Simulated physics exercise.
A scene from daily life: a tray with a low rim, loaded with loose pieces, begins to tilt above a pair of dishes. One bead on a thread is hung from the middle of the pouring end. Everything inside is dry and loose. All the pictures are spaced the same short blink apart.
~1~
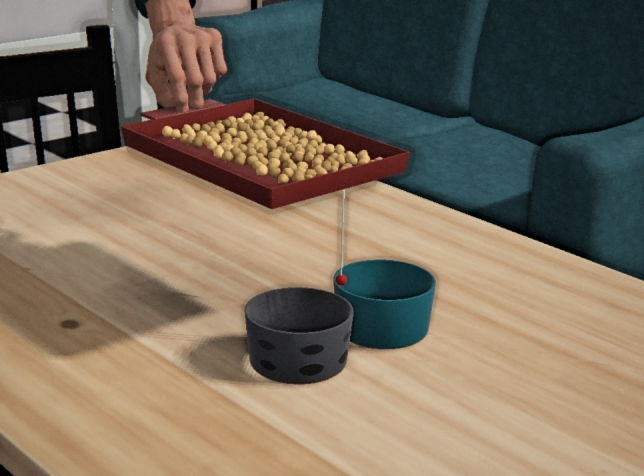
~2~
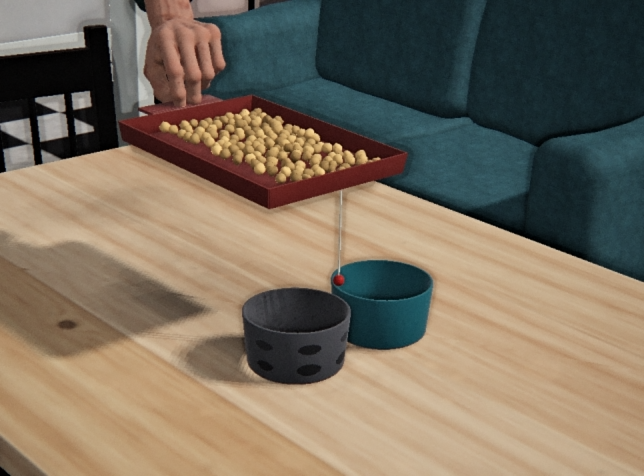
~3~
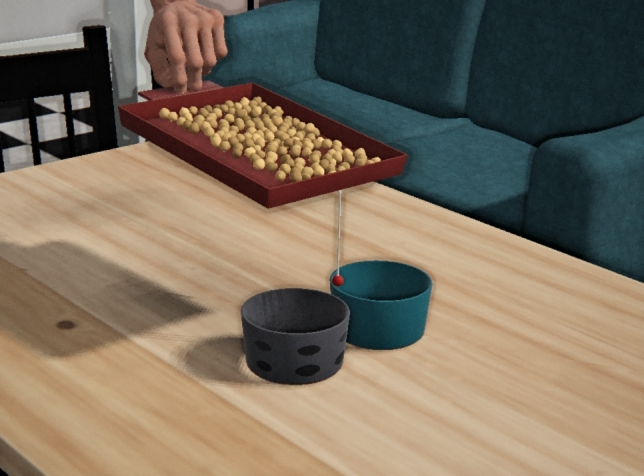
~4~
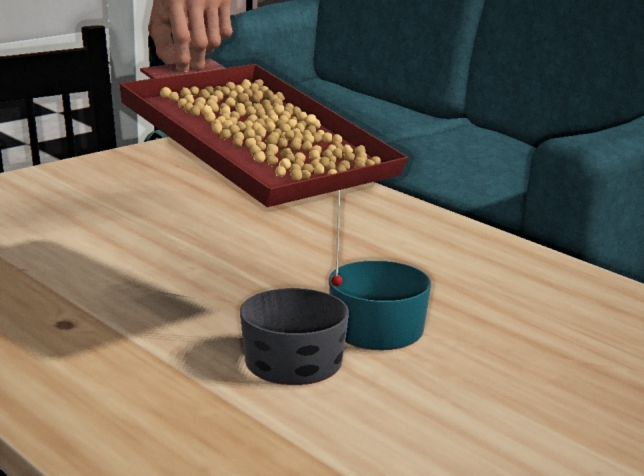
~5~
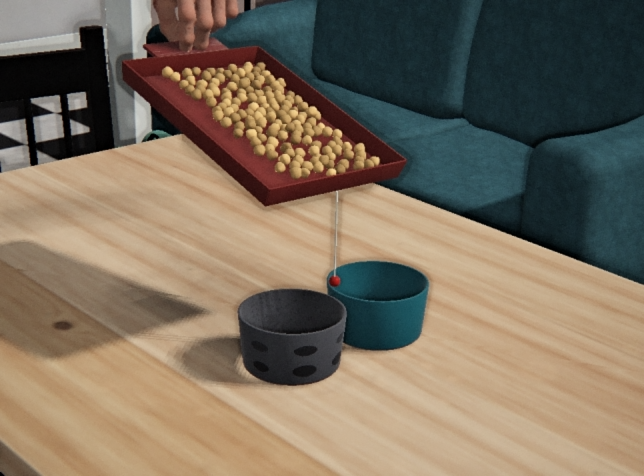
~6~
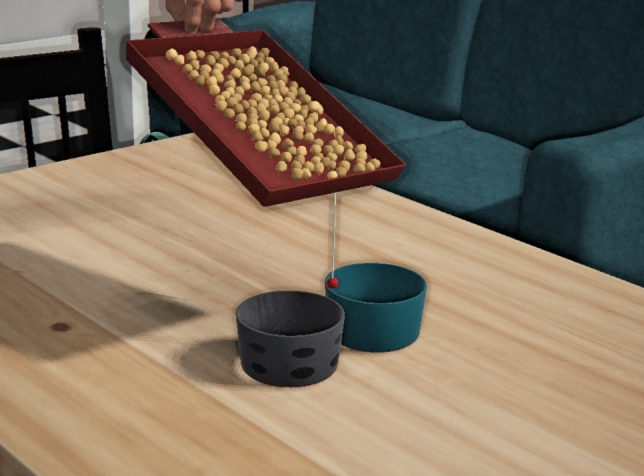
Red tray of dried chickpeas tilting steeper as a hand raises its far end above grey and teal dishes on a wooden table.
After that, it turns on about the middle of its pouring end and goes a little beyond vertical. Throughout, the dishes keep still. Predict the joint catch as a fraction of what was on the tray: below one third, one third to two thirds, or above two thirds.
Below one third.
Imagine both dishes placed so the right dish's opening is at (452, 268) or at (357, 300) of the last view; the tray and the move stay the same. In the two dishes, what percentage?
30 % and 20 %.
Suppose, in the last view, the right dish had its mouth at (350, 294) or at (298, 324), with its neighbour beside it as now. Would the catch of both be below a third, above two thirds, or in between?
Case one, under a third; case two, less than a third.
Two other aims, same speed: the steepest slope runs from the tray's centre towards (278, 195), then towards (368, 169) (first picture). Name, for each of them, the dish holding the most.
Respectively, the one at left and the one at right.
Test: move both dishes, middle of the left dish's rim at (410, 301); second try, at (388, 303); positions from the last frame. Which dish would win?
In order: The left-hand one. Then: The left-hand one.
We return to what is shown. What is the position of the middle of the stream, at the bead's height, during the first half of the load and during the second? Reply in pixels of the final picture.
At about (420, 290), then at (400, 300).
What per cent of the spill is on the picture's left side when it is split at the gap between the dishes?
Near 10 %.
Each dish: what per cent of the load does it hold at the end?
Final split: Left dish some 0 per cent, right dish some 10 per cent.
Shortly afterwards, tray tipped steeply; the whole lot on the tray.
Next, tray tipped past a quarter turn; all but a few on the tray; only a few outside both.
Some moments later, tray tipped past a quarter turn; a little in the right dish; the bulk outside both.
In the end, tray tipped past a quarter turn; none at all in the left dish; a little in the right dish; the bulk outside both.
